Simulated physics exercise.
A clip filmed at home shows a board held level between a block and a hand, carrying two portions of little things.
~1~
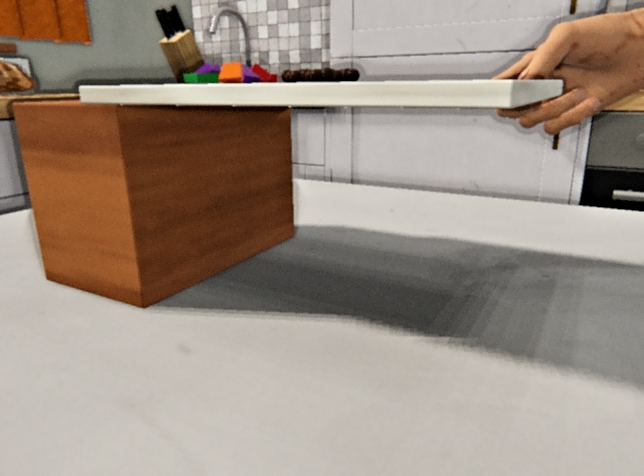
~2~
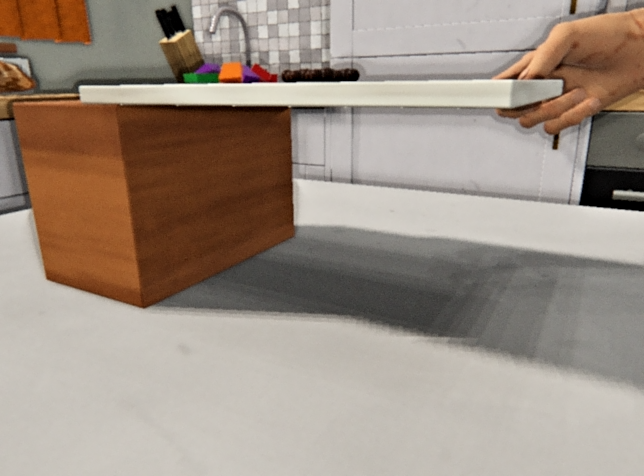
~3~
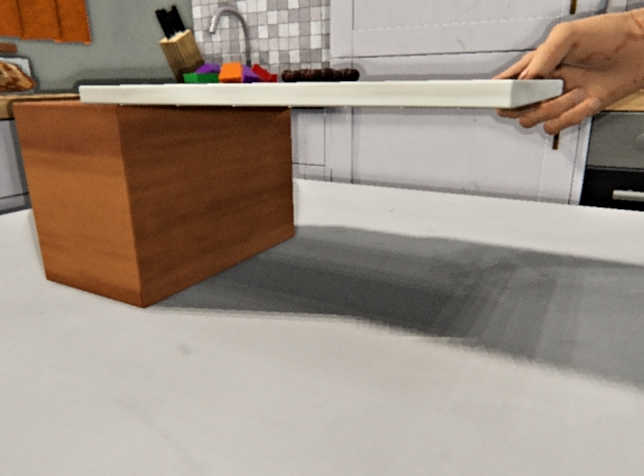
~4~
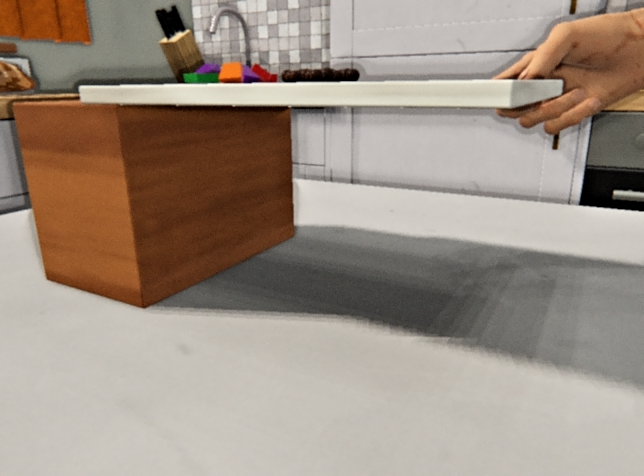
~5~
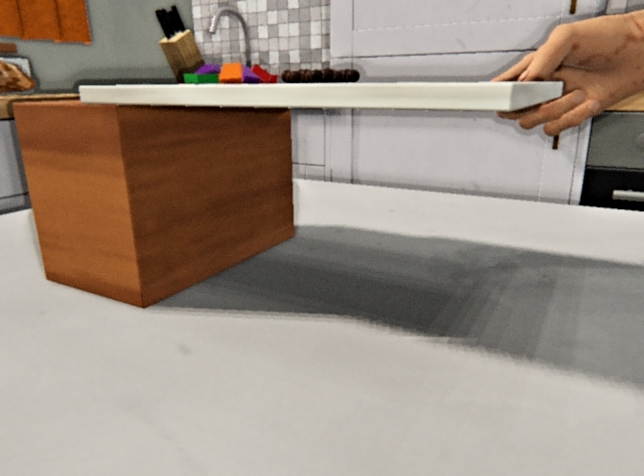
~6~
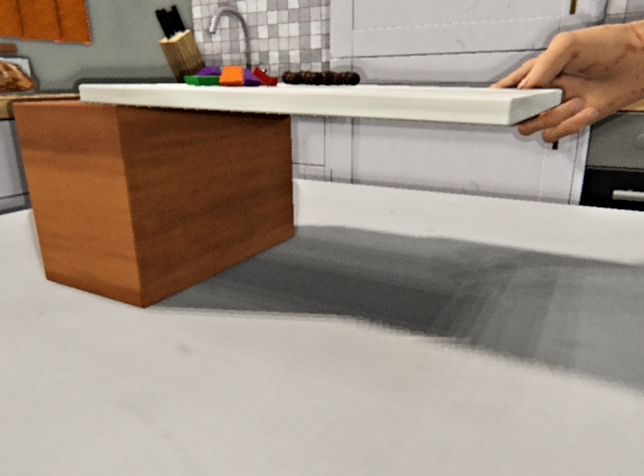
A hand at the right grips the end of a white board in a kitchen, seen from just above a pale countertop. The board's left end rests on a tall reddish-brown wooden block, with small green, orange, purple and red pieces on it and dark round balls to their right. The board stays level, then the hand lowers its right end slightly, while the pieces, block and camera stay still.
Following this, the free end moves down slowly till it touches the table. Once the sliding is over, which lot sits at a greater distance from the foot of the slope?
The back lot.
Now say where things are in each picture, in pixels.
Held end of the board (494, 94), level; block (178, 181), tall, over half the board's length; near lot (226, 79), a few mosaic tiles; far lot (317, 76), a few chocolate balls, in the first picture.
Held end of the board (494, 94), level; far lot (317, 76), in the second picture.
Held end of the board (494, 94), level; near lot (226, 79), in the third picture.
Held end of the board (494, 94), level; far lot (317, 76), in the fourth picture.
Held end of the board (493, 97), level; near lot (226, 79), in the fifth picture.
Held end of the board (492, 110), down by 2°; block (178, 181); near lot (227, 81), not moving; far lot (318, 78), not moving, in the sixth picture.
Then, 0.70 s later than the last frame, board sloping at 21°; near lot every one still on the board; far lot every one still on the board.
Then, 1.30 s later than the last frame, board sloping at 36°; near lot mostly at the foot of the board; far lot mostly one to two board lengths out.
Then, 1.82 s later than the last frame, board resting at 37°; near lot mostly at the foot of the board; far lot mostly one to two board lengths out, about a tenth gone off the table.
When it is over, board resting at 37°; near lot mostly at the foot of the board; far lot mostly more than two board lengths out, roughly a third gone off the table; the far lot has gone farther.
